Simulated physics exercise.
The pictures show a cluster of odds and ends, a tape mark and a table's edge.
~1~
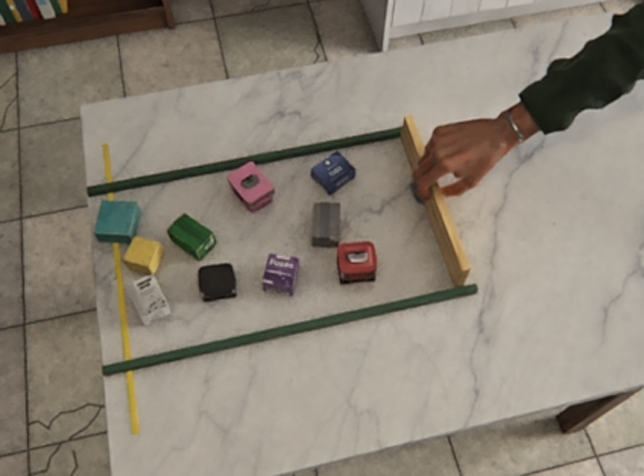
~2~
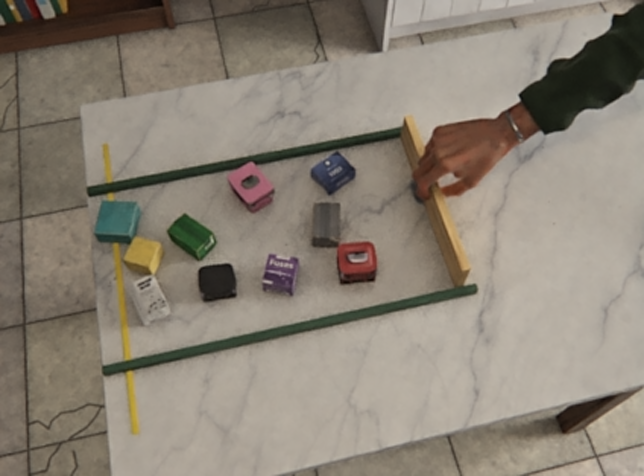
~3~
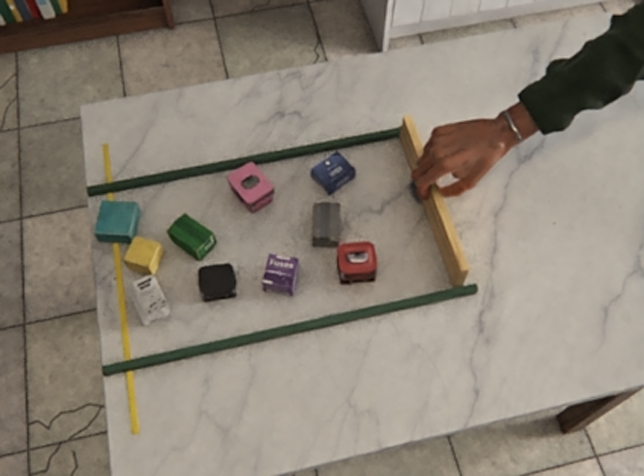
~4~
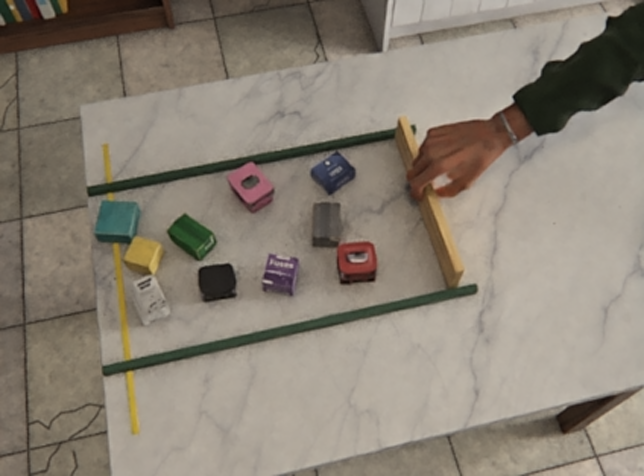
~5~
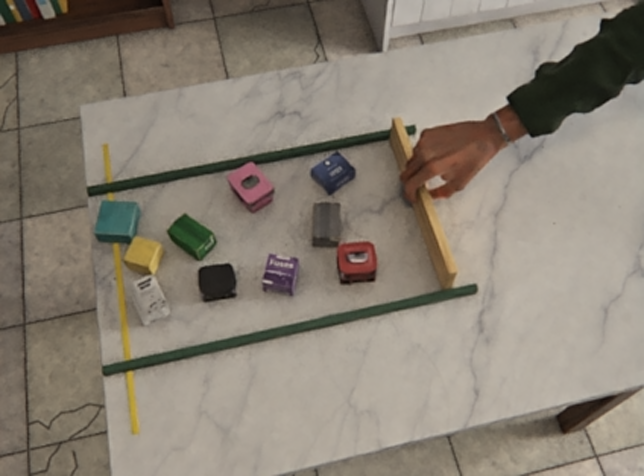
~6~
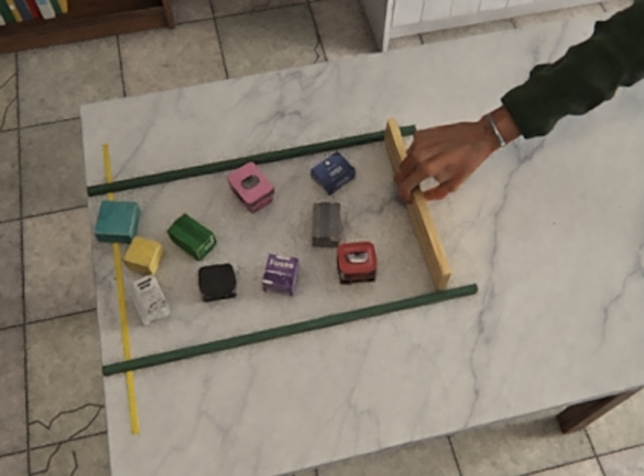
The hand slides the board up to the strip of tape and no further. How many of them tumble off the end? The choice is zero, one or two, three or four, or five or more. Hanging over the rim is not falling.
As it turns out, the number that fall off is five or more.
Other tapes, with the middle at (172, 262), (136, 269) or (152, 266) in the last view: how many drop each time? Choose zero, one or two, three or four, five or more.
For each place: Three or four; five or more; 3 or 4.
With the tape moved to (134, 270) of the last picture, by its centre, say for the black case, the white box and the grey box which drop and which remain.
The black case comes down, the white box tumbles off, the grey box survives.
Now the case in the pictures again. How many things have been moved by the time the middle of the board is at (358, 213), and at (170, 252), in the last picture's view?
2 and 10.
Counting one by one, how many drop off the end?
It comes to 7.
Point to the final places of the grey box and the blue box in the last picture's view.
The grey box stops around (102, 273); the blue box around (92, 212).
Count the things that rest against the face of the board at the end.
It touches 3.
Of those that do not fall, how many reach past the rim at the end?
3 of them.
A little later, none off yet; turquoise block at rest near (118, 222); white box at rest near (149, 299); yellow block at rest near (144, 256).
When it is over, the number that fall off is five or more; down, purple box, pink case, black case, green box, yellow block, white box and turquoise block.
